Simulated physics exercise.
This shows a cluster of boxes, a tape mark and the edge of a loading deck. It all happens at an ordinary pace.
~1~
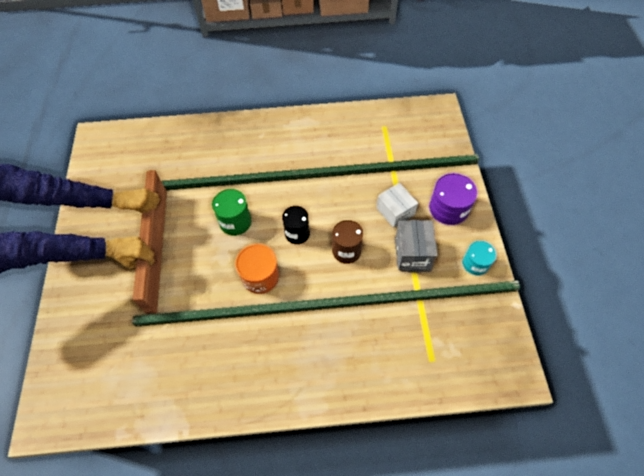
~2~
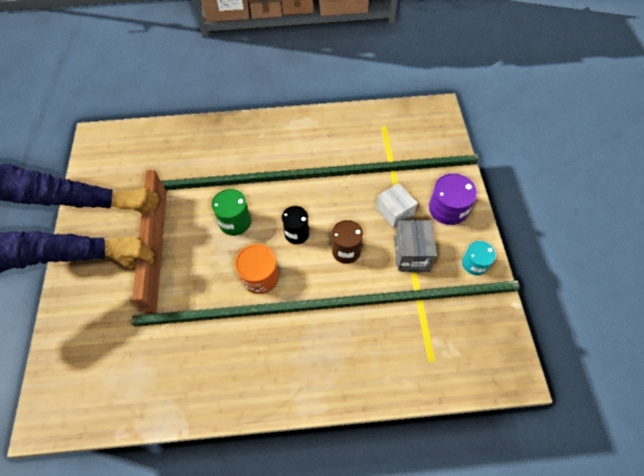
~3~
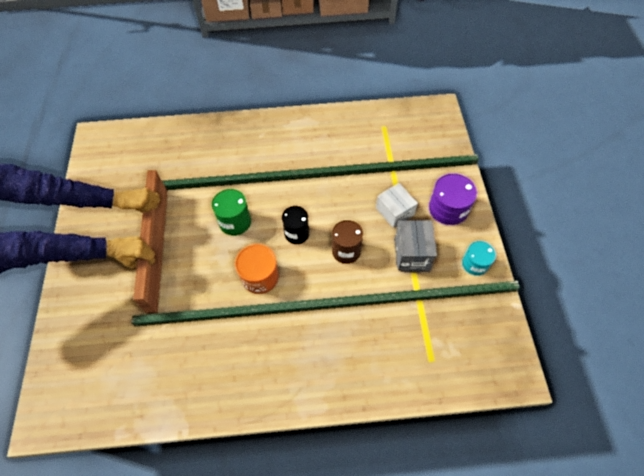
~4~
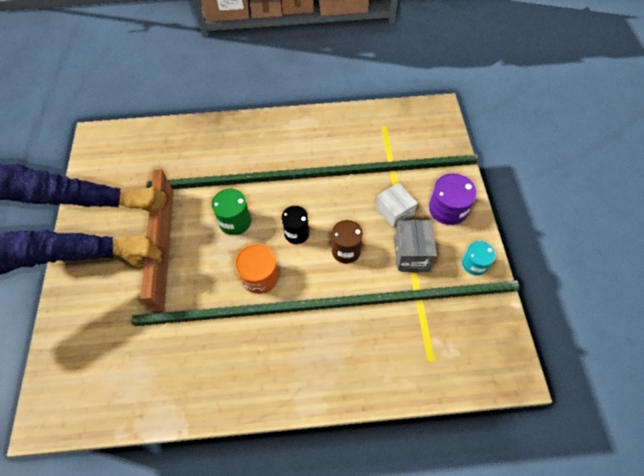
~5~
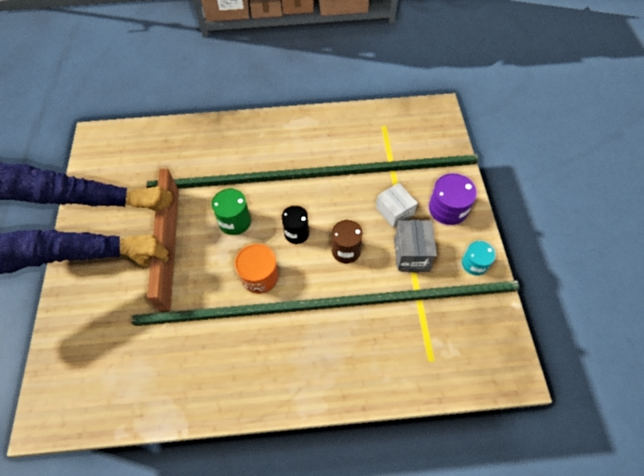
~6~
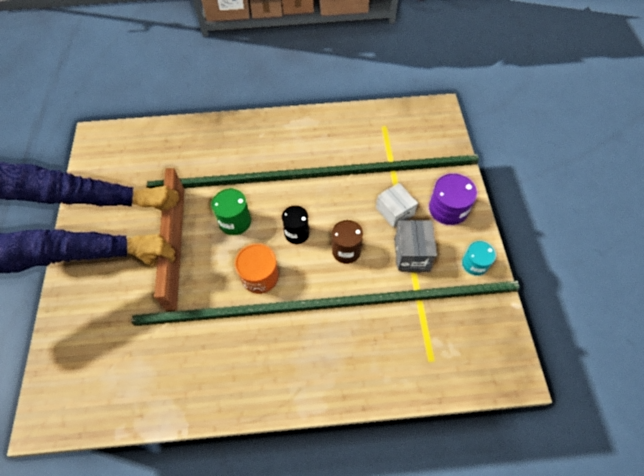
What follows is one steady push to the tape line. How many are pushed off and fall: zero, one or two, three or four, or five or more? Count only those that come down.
The number that fall off is zero.
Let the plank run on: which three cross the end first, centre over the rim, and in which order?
In order: The turquoise canister, then the purple canister, then the grey parcel.
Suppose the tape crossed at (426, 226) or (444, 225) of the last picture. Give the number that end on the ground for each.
In that order 2 and 3.
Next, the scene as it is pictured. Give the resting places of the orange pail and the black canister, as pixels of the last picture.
The orange pail at (434, 258), the black canister at (419, 220).
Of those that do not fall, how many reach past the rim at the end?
The number is 2.
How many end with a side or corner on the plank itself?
In contact: 3.
Soon after, none off yet; turquoise canister at rest near (478, 258); purple canister at rest near (452, 200); grey parcel at rest near (415, 247).
In the end, the number that fall off is zero.
